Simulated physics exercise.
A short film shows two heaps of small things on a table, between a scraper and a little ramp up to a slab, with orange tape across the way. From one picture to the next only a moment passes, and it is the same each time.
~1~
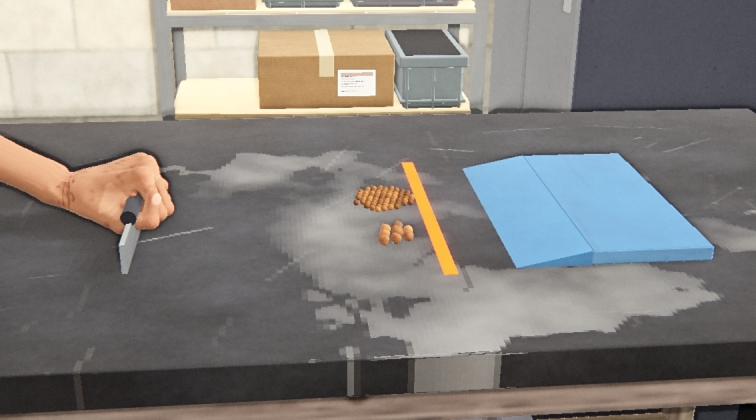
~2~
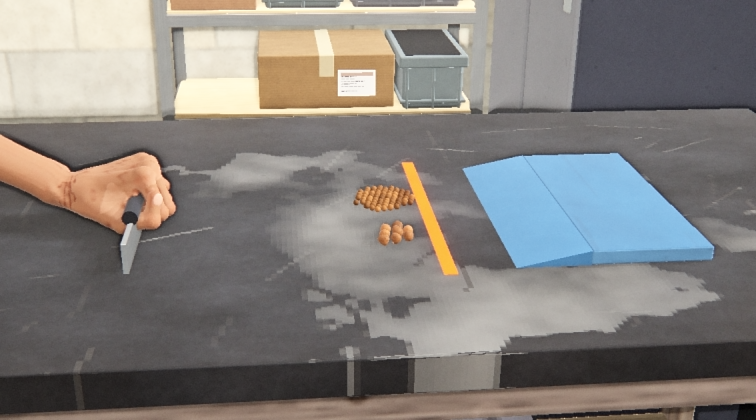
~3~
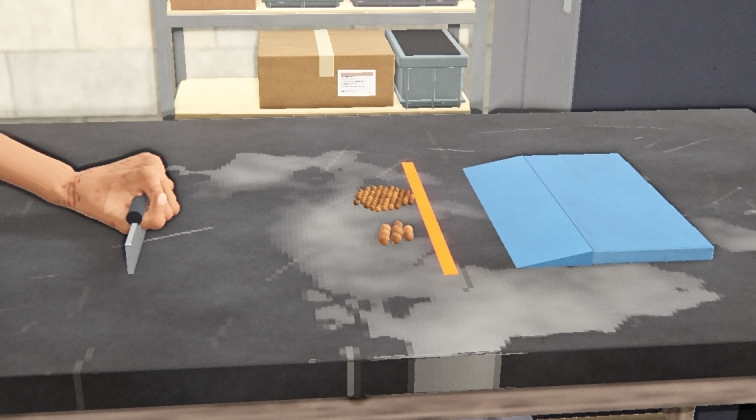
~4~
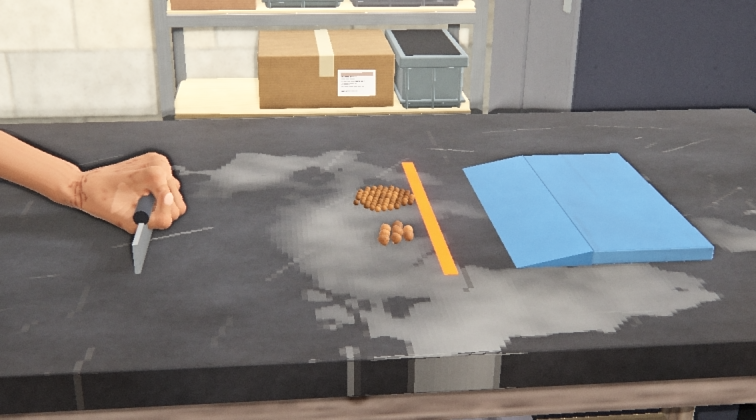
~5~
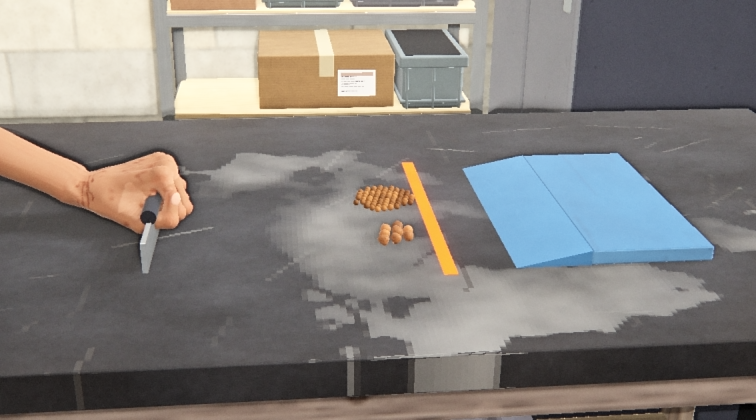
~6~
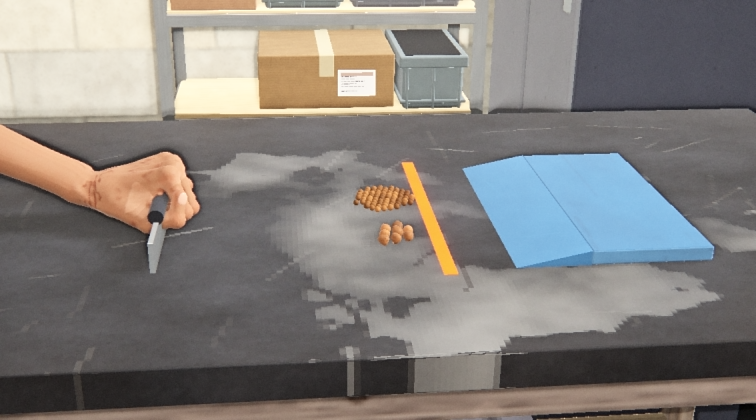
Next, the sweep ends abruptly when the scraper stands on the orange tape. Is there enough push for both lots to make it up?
Front portion: Does not make it, back portion: Does not make it.
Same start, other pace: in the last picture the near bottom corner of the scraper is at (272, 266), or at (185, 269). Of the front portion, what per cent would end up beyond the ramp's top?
0 % and 0 %.
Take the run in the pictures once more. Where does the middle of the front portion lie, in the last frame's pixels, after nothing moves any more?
Close to (455, 231) in pixels.
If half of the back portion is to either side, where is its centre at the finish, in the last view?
Its middle ends up near (447, 195).
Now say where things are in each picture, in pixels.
In the first picture, scraper at (126, 250), at rest; orange tape at (409, 167); top of the ramp at (588, 243); front portion at (397, 232), a few hazelnuts; back portion at (382, 199), many cereal balls.
In the second picture, scraper at (127, 250); back portion at (382, 199).
In the third picture, scraper at (132, 250); front portion at (397, 232).
In the fourth picture, scraper at (139, 250); back portion at (382, 199).
In the fifth picture, scraper at (146, 249); front portion at (397, 232).
In the sixth picture, scraper at (153, 249); orange tape at (409, 167); top of the ramp at (588, 243); front portion at (397, 232); back portion at (382, 199).
Then, 1.25 s past the last view, scraper still moving, near (304, 191); front portion all short of the ramp; back portion all short of the ramp.
Then, 2.51 s past the last view, scraper stopped at the orange tape; front portion all short of the ramp; back portion all short of the ramp.
Finally, scraper stopped at the orange tape; front portion none past the top, all short of the ramp; back portion none past the top, all short of the ramp.
